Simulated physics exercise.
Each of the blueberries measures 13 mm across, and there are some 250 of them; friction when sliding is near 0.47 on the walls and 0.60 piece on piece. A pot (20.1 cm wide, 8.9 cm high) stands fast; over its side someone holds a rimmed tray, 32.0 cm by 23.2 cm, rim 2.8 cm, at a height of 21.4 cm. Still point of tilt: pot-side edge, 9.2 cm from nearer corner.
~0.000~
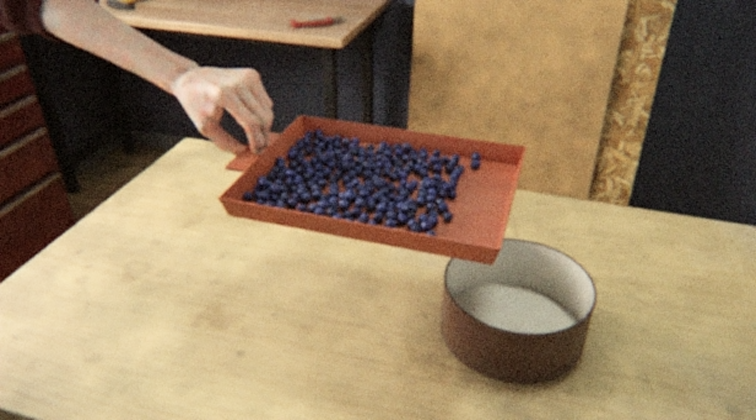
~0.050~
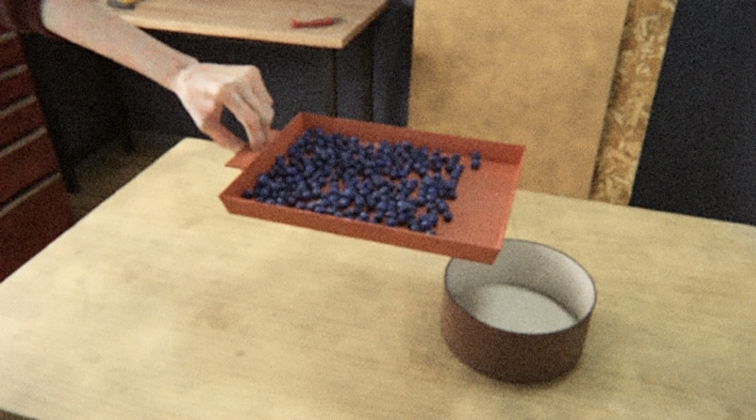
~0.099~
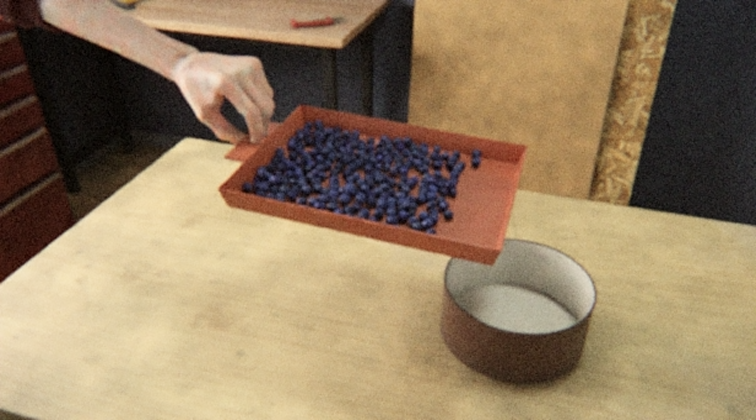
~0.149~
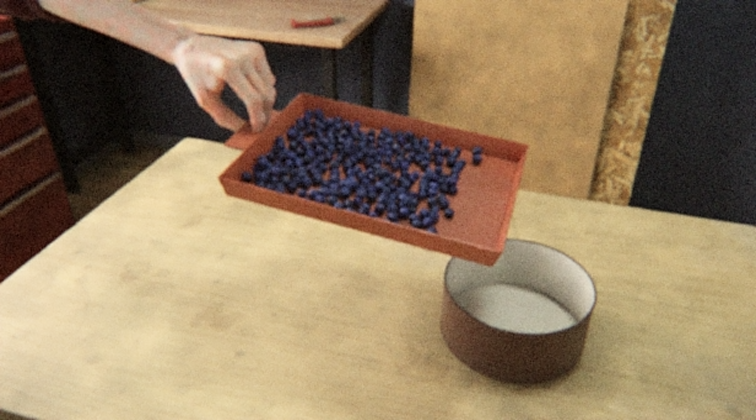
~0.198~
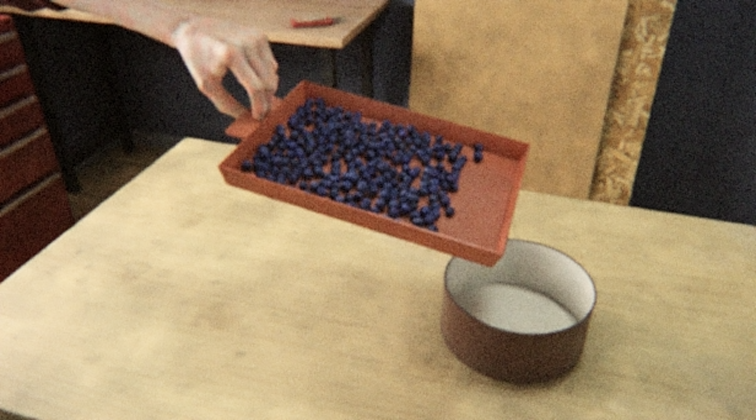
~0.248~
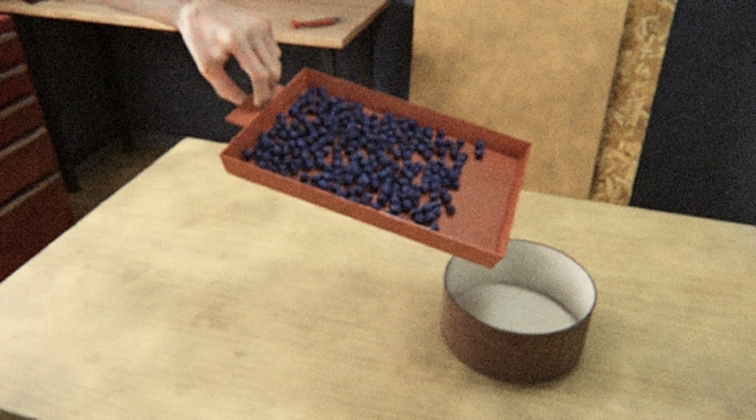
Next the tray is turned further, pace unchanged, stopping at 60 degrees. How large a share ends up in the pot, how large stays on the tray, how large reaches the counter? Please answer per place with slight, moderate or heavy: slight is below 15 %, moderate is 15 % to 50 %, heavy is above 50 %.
Per place: Pot slight, left on the tray heavy, counter slight.
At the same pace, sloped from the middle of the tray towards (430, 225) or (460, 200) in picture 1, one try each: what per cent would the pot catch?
The share comes to roughly 0 in a hundred, then roughly 10 in a hundred.
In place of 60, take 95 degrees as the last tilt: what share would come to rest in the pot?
Roughly 35 %.
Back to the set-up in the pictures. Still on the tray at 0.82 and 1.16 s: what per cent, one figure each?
I'd say roughly 100, then roughly 95.
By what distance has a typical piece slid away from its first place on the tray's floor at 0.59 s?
By then it sits near 7 cm from where it began.
After 0.59 s, tilt 36 degrees; the tray holds 100 %, the pot 0 %.
After 0.82 s, tilt 51 degrees; the tray holds 100 %, the pot 0 %.
Then, at 1.16 s, tilt 60 degrees; the tray holds 95 %, the pot 0 %.
In the end, at 2.0 s, pot 0 %, tray 90 %, counter 5 %.
